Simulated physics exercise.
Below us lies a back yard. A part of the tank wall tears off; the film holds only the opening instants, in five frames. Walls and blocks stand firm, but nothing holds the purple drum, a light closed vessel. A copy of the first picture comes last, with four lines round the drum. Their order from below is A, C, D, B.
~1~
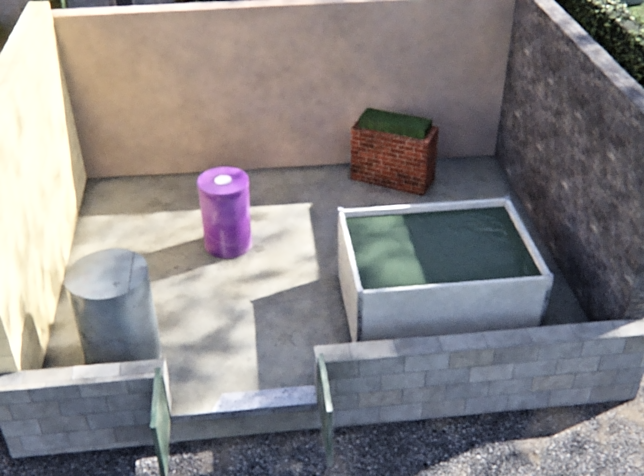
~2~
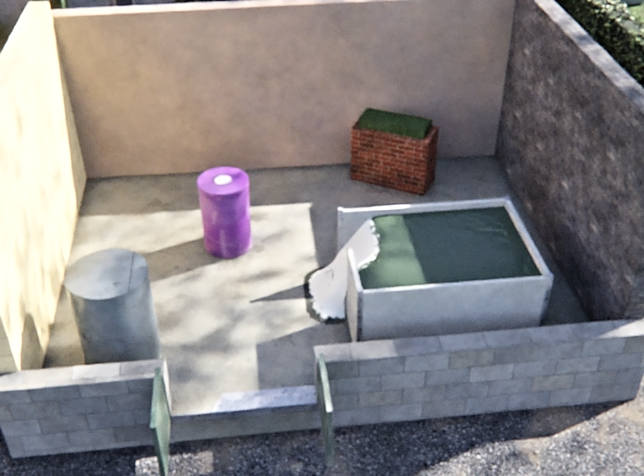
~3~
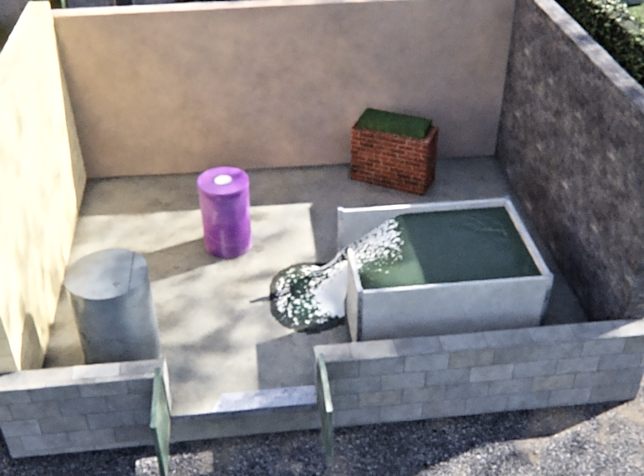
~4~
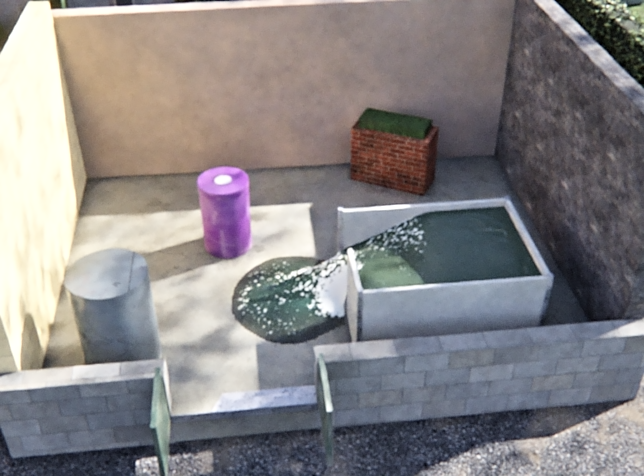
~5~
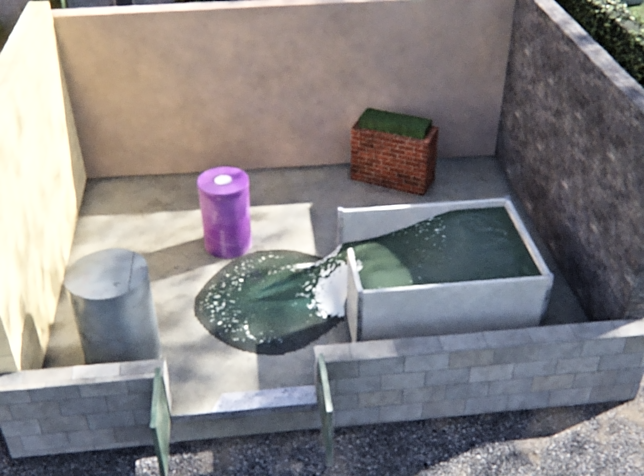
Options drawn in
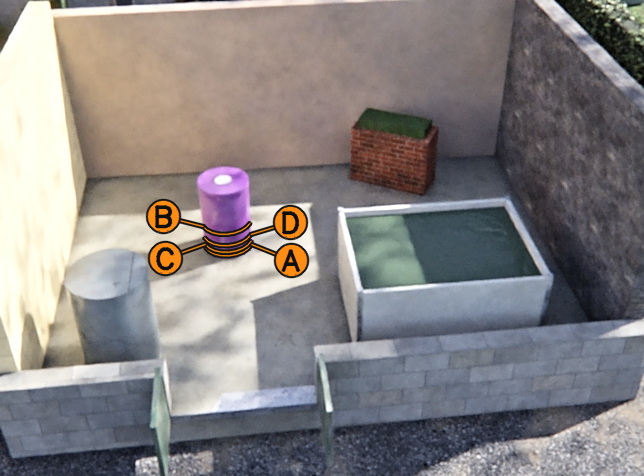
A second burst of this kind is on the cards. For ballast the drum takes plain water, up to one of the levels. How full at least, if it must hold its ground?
Mark B.
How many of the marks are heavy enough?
One of them.
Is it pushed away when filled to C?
Yes.
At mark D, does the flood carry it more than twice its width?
No.
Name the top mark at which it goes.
D it is.
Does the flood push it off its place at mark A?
Yes, that goes wrong.
In orange, A at (229, 255); B at (226, 234); C at (228, 252); D at (228, 245); from the bottom up A, C, D, B.
For mark A, it is pushed about 4 times its own width away.
For mark B, it does not move.
For mark C, it is pushed about 3 times its own width away.
For mark D, it is pushed about its own width away.
